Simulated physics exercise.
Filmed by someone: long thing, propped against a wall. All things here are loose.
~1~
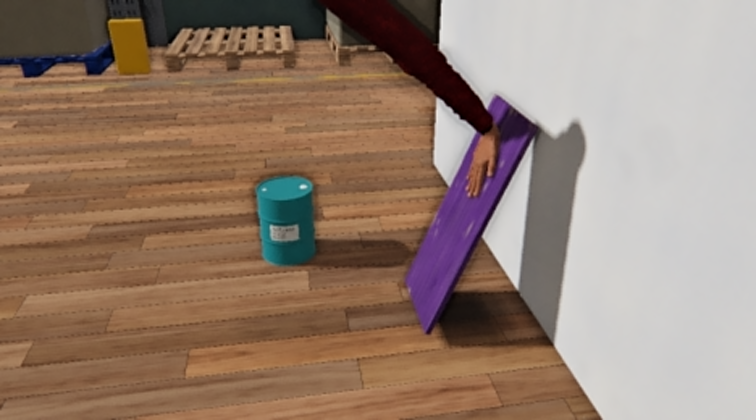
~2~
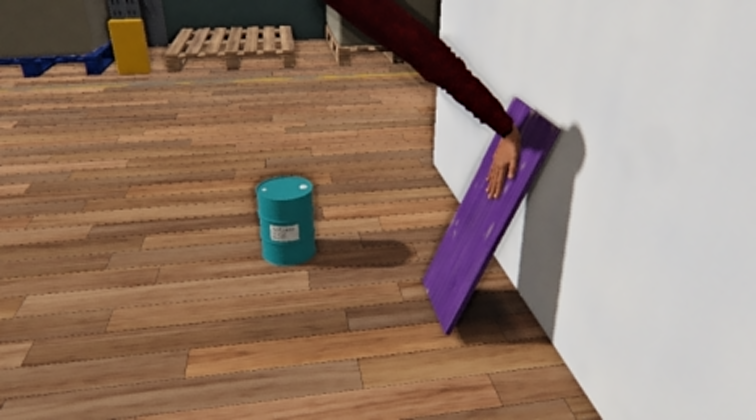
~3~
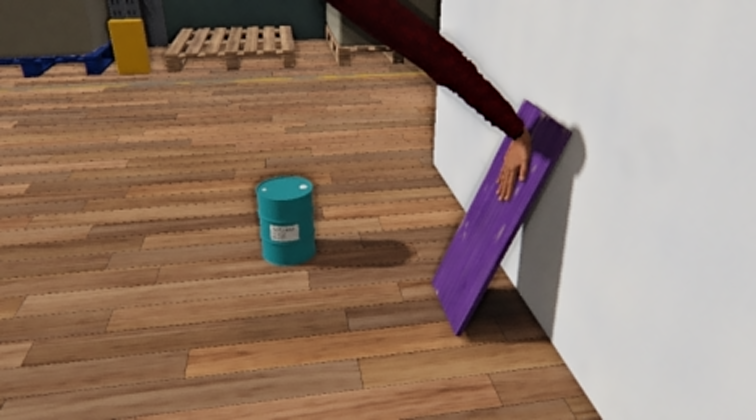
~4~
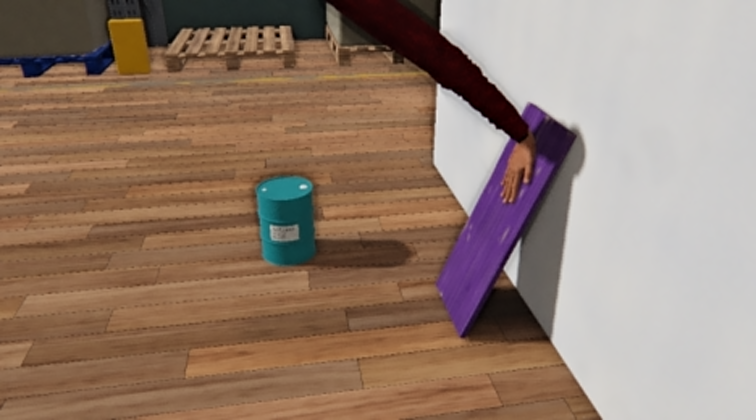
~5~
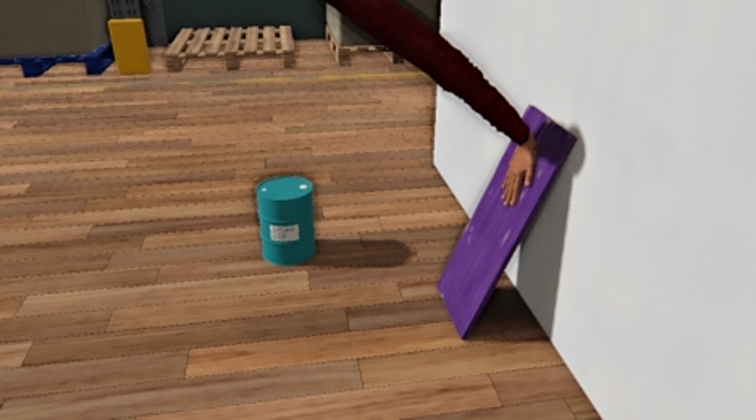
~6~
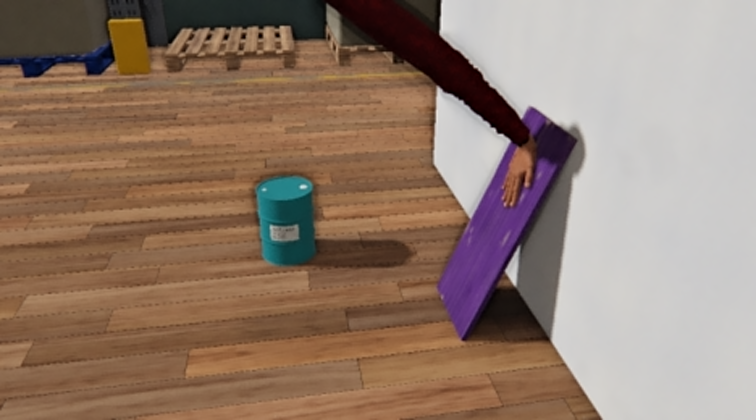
At first, a hand in a dark red sleeve holds a tilted purple board near a white wall, with a turquoise canister standing on the wooden floor to the left. The arm moves the board a short way right, against the wall. Then the hand stays on the leaning board, which barely shifts.
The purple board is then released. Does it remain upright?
Yes. It ends up unmoved.
Then, 0.20 s past the last view, nothing moves.
Then, 0.50 s past the last view, purple board resting near (497, 224).
Finally, both still in place. Final places as the last picture's camera would see them, purple board near (497, 224). The board holds.
